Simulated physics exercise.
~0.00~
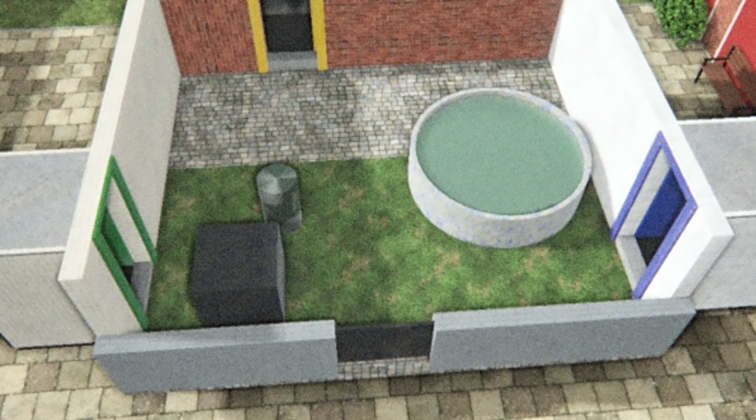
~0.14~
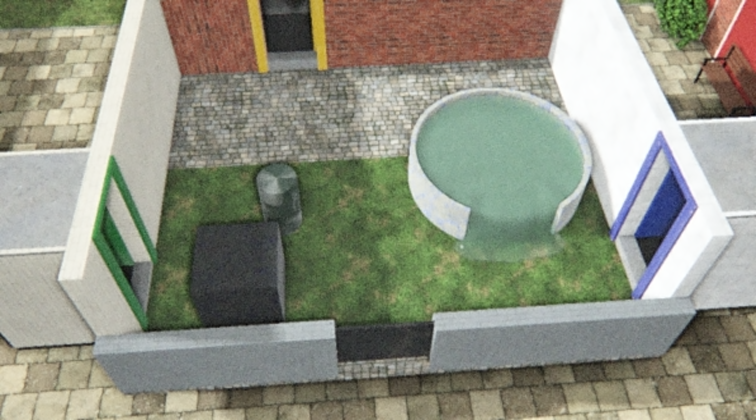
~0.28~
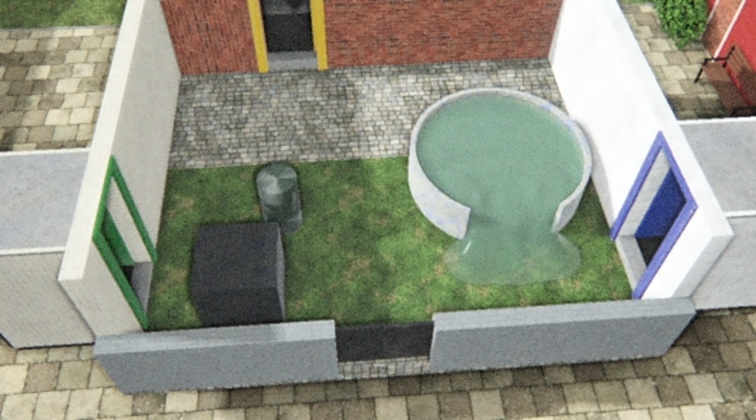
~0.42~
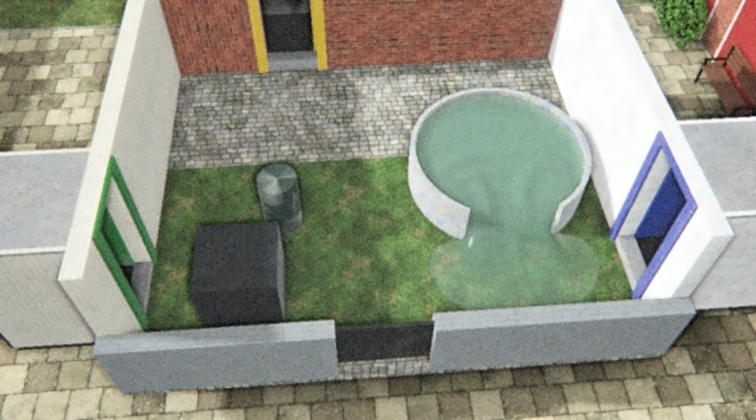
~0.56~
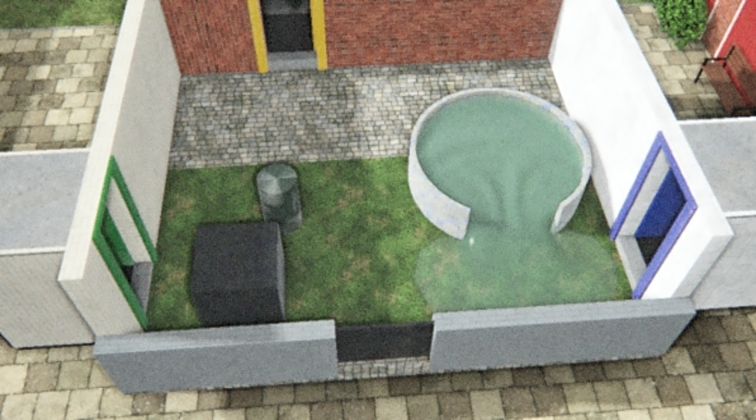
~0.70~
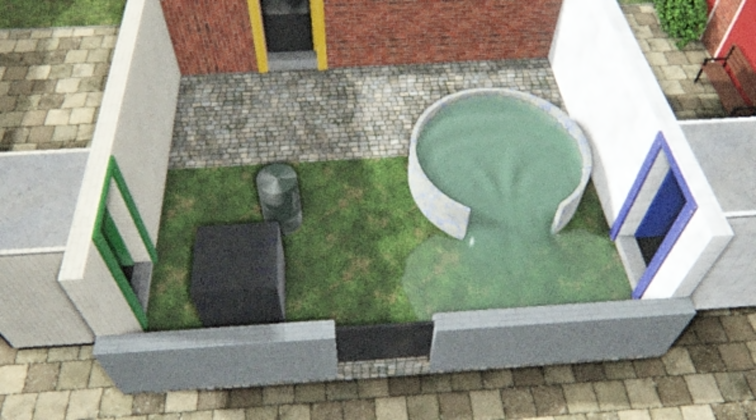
A round tank of green water losing part of its front wall, water pouring through the gap and spreading across the grass.
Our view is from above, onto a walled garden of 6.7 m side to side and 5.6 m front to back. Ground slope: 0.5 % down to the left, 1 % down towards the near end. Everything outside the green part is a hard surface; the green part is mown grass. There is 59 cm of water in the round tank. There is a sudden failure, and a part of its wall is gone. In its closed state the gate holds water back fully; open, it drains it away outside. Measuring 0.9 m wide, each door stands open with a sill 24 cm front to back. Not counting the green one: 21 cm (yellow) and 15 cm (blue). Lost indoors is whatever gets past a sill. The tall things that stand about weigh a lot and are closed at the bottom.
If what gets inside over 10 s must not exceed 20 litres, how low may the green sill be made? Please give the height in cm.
Around 8 cm.
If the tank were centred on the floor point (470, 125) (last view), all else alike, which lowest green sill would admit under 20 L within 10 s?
About 7.5 cm.
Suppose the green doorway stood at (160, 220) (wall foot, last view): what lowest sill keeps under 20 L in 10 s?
You'd want it roughly 6.0 cm high.
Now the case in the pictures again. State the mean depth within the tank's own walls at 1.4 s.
The mean depth is roughly 42 cm.
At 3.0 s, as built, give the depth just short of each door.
Door by door in cm - yellow 0, green 0, blue 25.
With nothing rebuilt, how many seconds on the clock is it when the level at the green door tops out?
Peak time: About 7.5 s.
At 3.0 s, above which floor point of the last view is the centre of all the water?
Around (491, 236).
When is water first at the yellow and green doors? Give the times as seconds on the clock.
Yellow at 7.5 s and green at 3.6 s.
After 1.4 s water covers 15 % of the floor, deepest (40 cm) near (523, 326); it has not reached the green door.
After 3.0 s water covers 35 % of the floor, deepest (34 cm) near (632, 330); it has not reached the green door.
After 10.0 s water covers 100 % of the floor, deepest (14 cm) near (140, 366); 10 cm at the green door, 11 litres in over its 9 cm sill.
At the green door as built, the water arrived by 3.7 s and peaked near 12 cm at 7.6 s.
Run again over the same 10 s with other heights there, 32 litres in over 7 cm, 8 litres over 9.5 cm. The limit of 20 litres is kept from about 8 cm up.
